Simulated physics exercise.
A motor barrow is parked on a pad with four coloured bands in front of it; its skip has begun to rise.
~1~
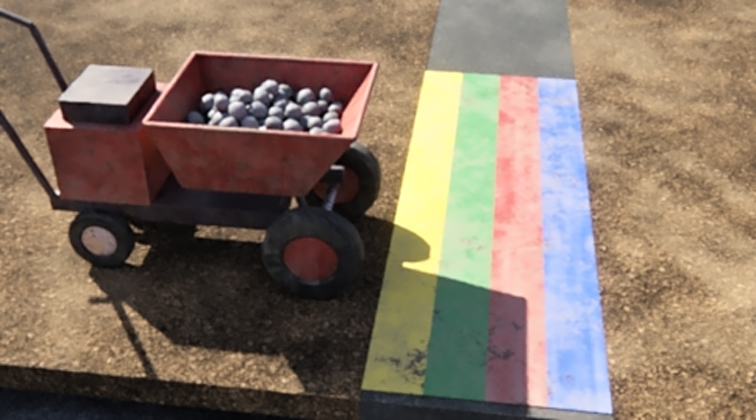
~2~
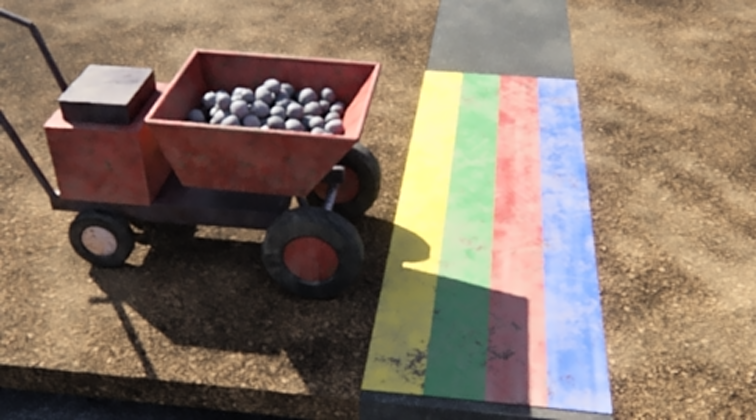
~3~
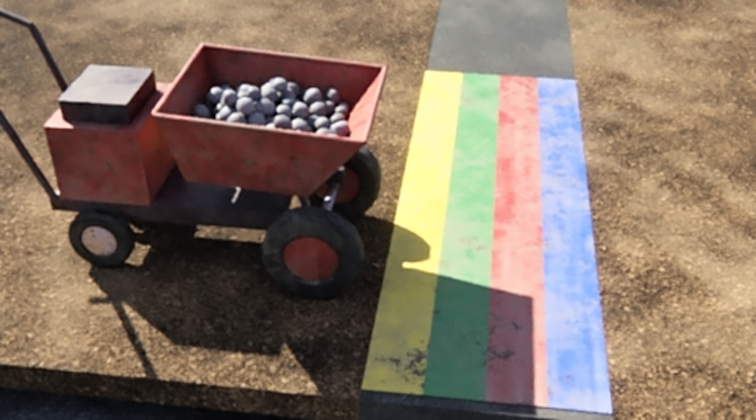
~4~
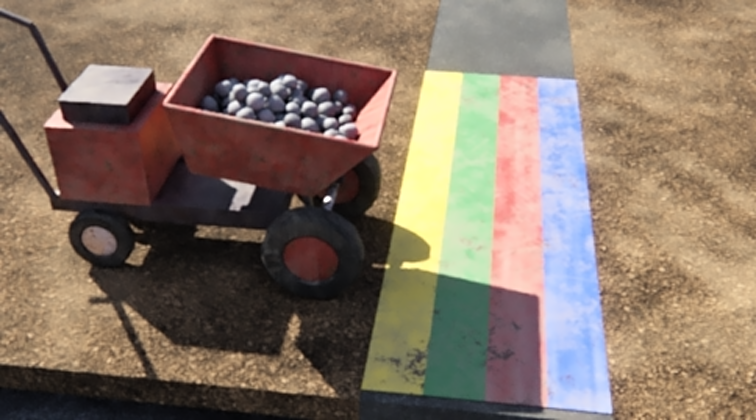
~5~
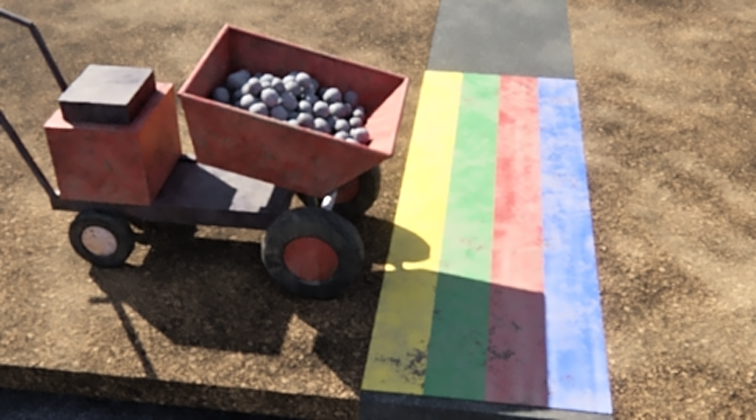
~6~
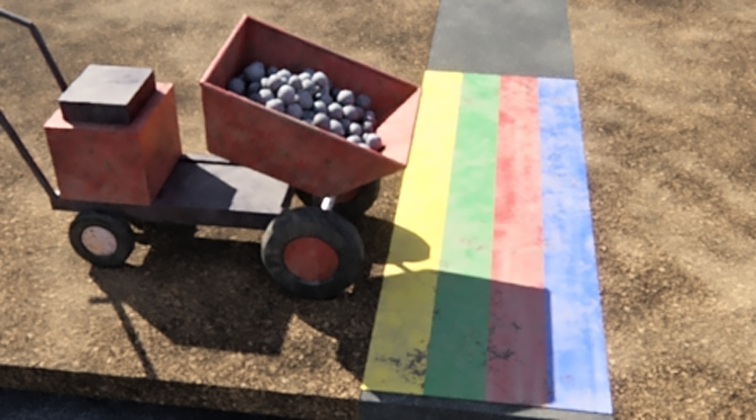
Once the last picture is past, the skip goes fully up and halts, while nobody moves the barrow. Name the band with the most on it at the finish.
The red one.
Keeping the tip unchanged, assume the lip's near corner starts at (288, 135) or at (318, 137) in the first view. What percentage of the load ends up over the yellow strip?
20 % then 0 %.
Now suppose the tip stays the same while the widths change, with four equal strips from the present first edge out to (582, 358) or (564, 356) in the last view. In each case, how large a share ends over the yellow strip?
First 0 in a hundred, then 0 in a hundred.
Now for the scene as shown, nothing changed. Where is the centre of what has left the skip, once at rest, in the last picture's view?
(508, 259).
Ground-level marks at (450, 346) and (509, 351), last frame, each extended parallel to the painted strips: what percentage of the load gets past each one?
Estimate: 60 %, then 30 %.
Soon, skip tipped steeply; all in the skip.
A while on, skip tipped right over; most in the skip; a small part over the green strip; a small part over the red strip; a stray few over the blue strip.
Towards the end, skip tipped right over; about a third in the skip; about a quarter over the green strip; about a third over the red strip; a small part over the blue strip; a stray few off the paint.
Finally, skip tipped right over; about a third in the skip; none over the yellow strip; about a quarter over the green strip; about a third over the red strip; a small part over the blue strip; a stray few off the paint.
